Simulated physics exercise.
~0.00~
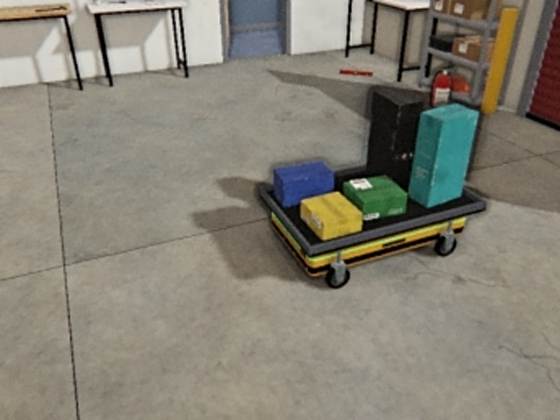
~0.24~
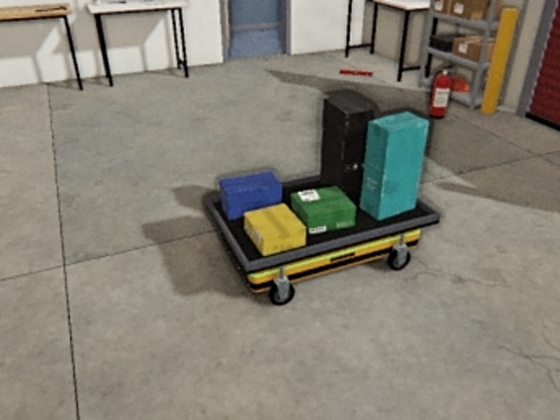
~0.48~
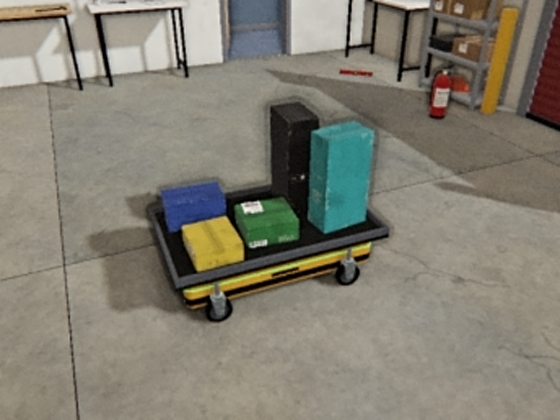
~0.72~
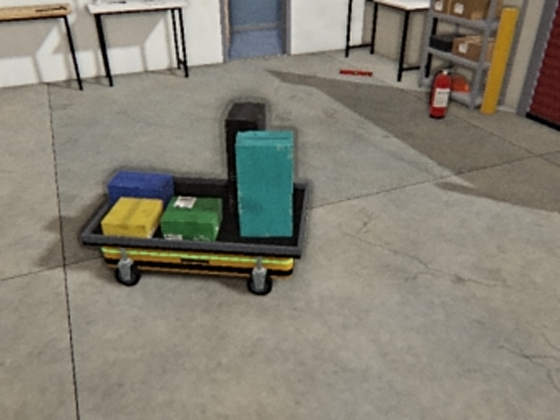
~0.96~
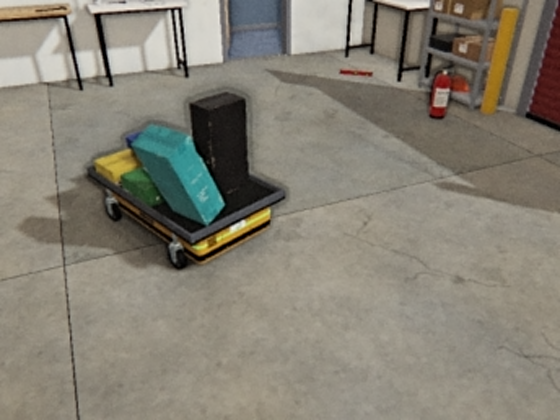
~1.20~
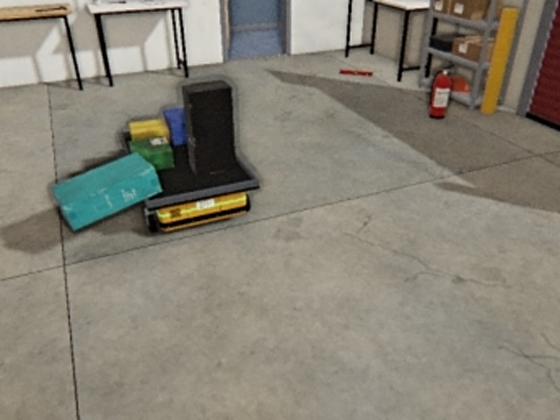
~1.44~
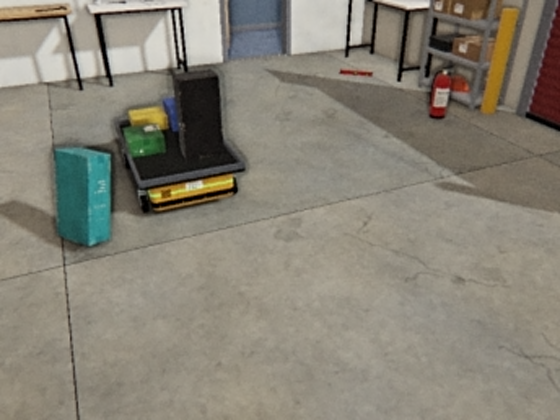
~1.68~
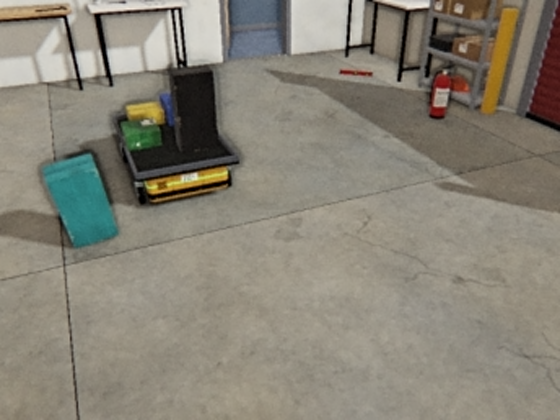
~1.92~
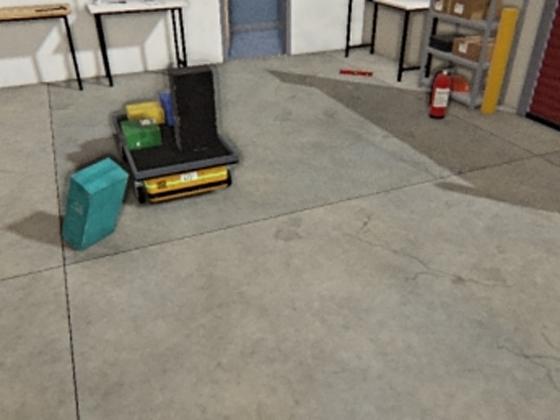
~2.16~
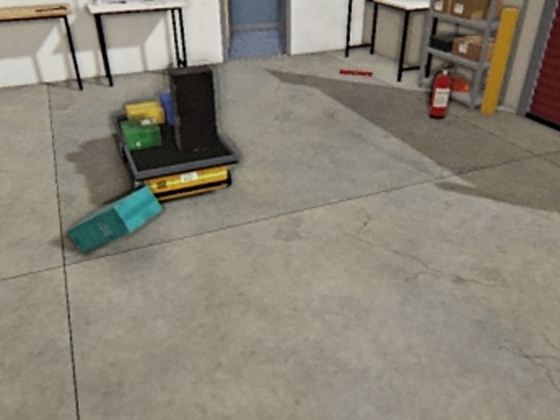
In this clip, a flat wheeled cart carrying five coloured boxes rolls left across a concrete floor and turns away toward the back, while the tall turquoise box tips over the edge, tumbles onto the floor, and ends up beside the stopped cart, with the others still aboard.
